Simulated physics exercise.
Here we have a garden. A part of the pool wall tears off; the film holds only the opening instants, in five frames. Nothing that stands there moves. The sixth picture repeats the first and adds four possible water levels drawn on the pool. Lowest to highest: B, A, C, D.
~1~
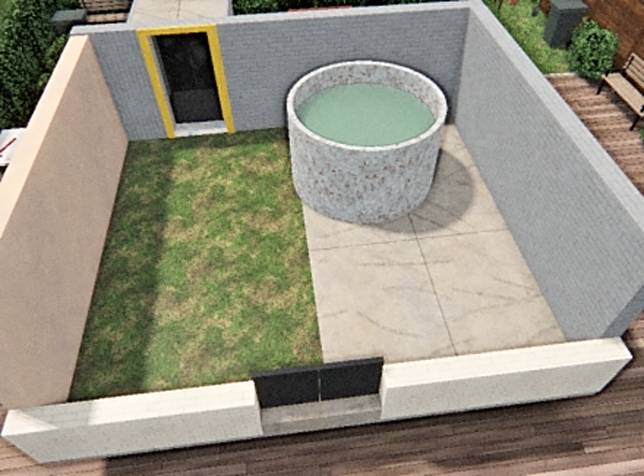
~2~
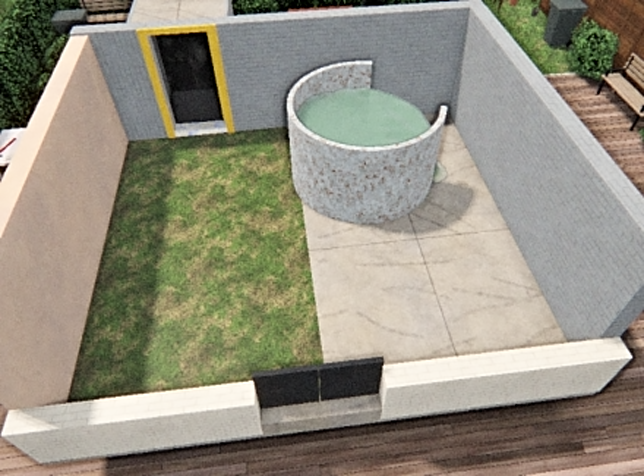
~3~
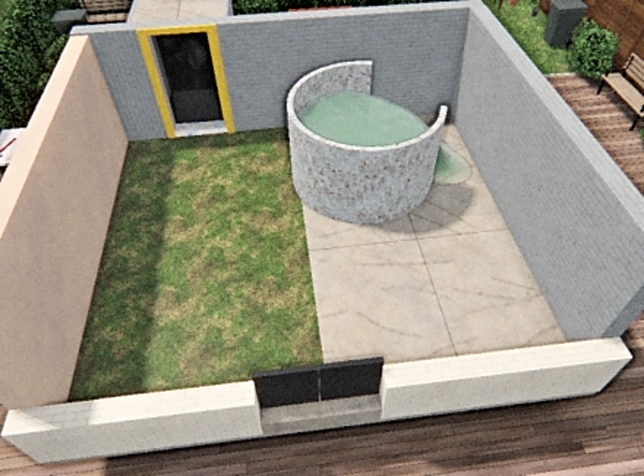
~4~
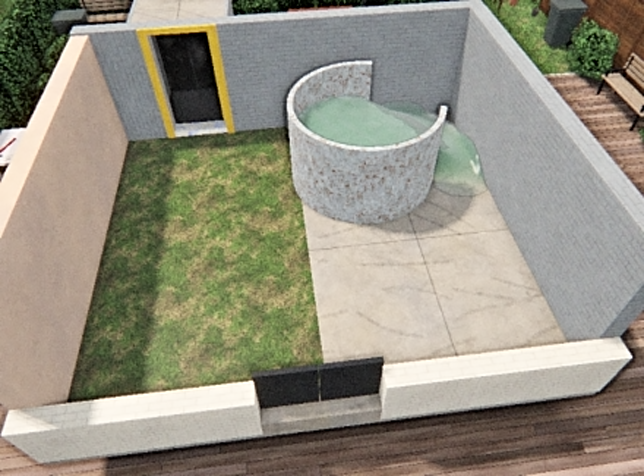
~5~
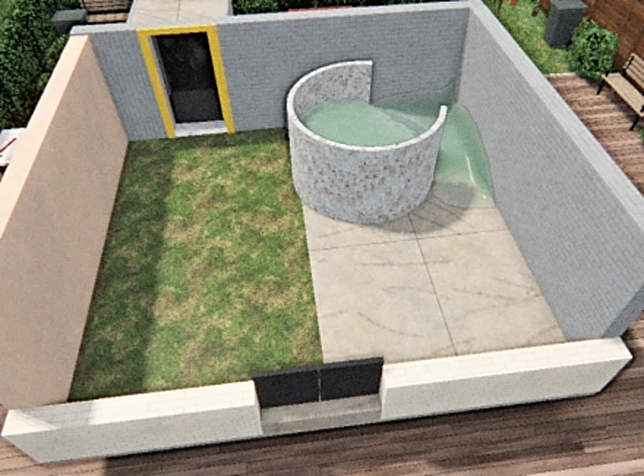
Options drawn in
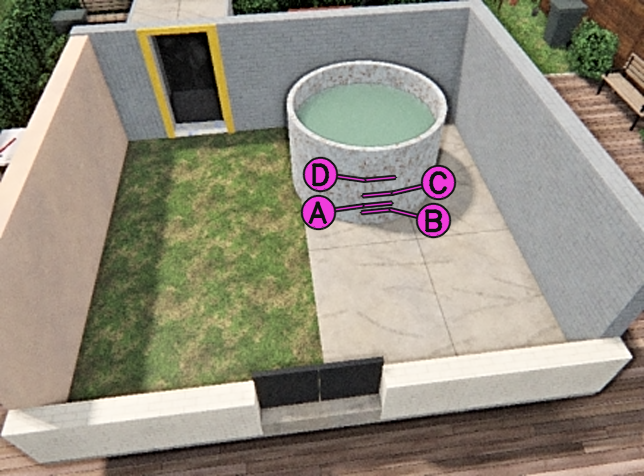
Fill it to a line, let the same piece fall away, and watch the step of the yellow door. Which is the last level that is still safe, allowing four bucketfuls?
Go for D.
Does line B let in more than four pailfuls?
No, not at all.
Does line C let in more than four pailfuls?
No.
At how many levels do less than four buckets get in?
All of the four.
In magenta, A at (377, 204); B at (376, 211); C at (378, 194); D at (379, 178); from the bottom up B, A, C, D.
With A, nothing gets over.
With B, nothing gets over.
With C, nothing gets over.
With D, a bucket or two gets in.
